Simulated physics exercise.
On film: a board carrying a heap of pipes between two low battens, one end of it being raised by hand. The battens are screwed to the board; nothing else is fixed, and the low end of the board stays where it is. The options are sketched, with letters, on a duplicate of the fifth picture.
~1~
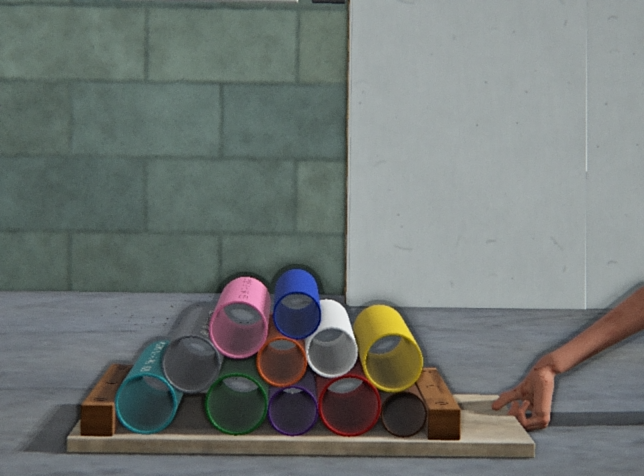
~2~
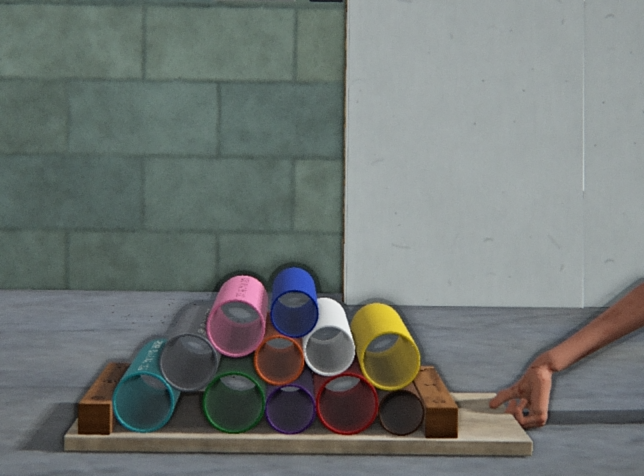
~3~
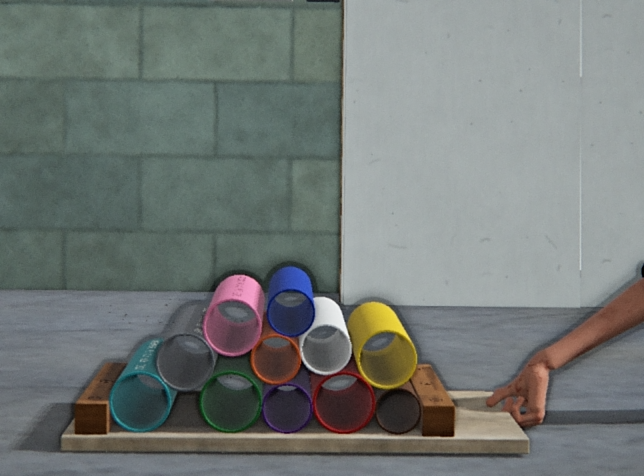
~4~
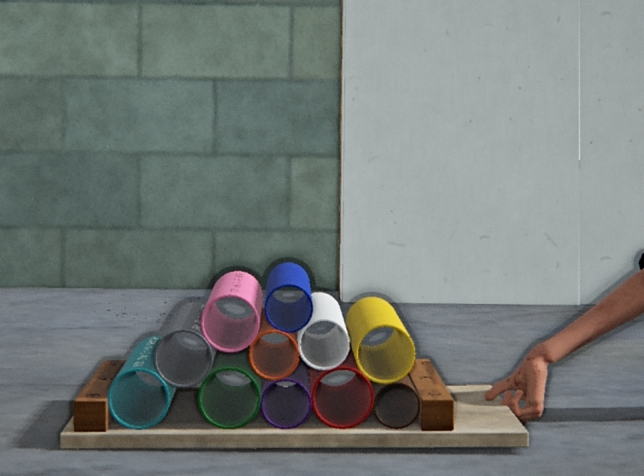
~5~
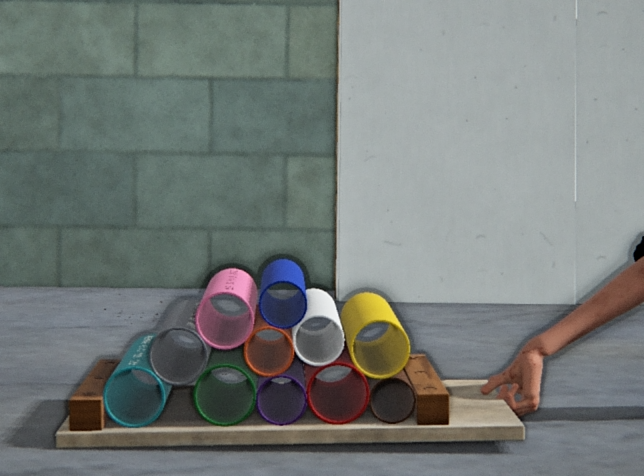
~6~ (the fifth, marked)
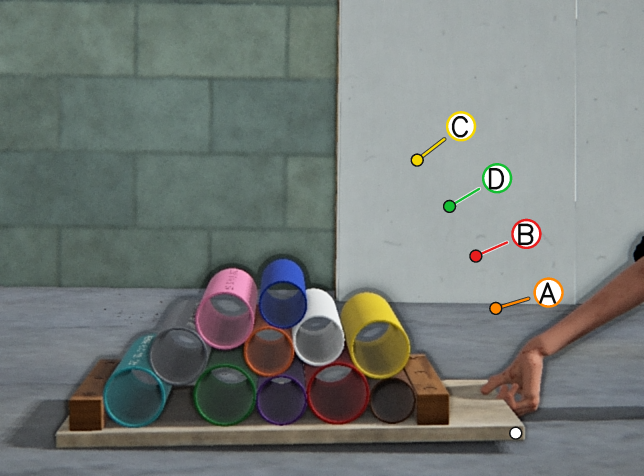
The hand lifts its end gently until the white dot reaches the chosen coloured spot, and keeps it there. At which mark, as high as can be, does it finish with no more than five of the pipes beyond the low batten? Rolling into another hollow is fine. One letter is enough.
No higher than C.
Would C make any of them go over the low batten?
Yes, at C.
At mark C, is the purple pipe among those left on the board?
The purple pipe: Yes.
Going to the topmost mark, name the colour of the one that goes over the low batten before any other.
It is the grey one.
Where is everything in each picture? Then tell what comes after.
In the first frame, board (301, 407); turquoise pipe (145, 404); green pipe (236, 405).
In the second frame, green pipe (234, 403); purple pipe (290, 409).
In the third frame, board (295, 405); brown pipe (398, 411); yellow pipe (387, 359); orange pipe (275, 359).
In the fourth frame, board (294, 400); turquoise pipe (138, 399); green pipe (229, 398).
In the fifth frame, board (290, 397); turquoise pipe (134, 397); green pipe (225, 396).
On the copy, A at (496, 308); B at (476, 256); C at (417, 160); D at (450, 206); the white dot at (516, 433).
On C. First, board at 20°.
Then, board at 38°.
Finally, board at 38°, five over the low batten.
By contrast, A one over the low batten (grey); B four over the low batten (orange, grey, pink, blue); D five over the low batten.
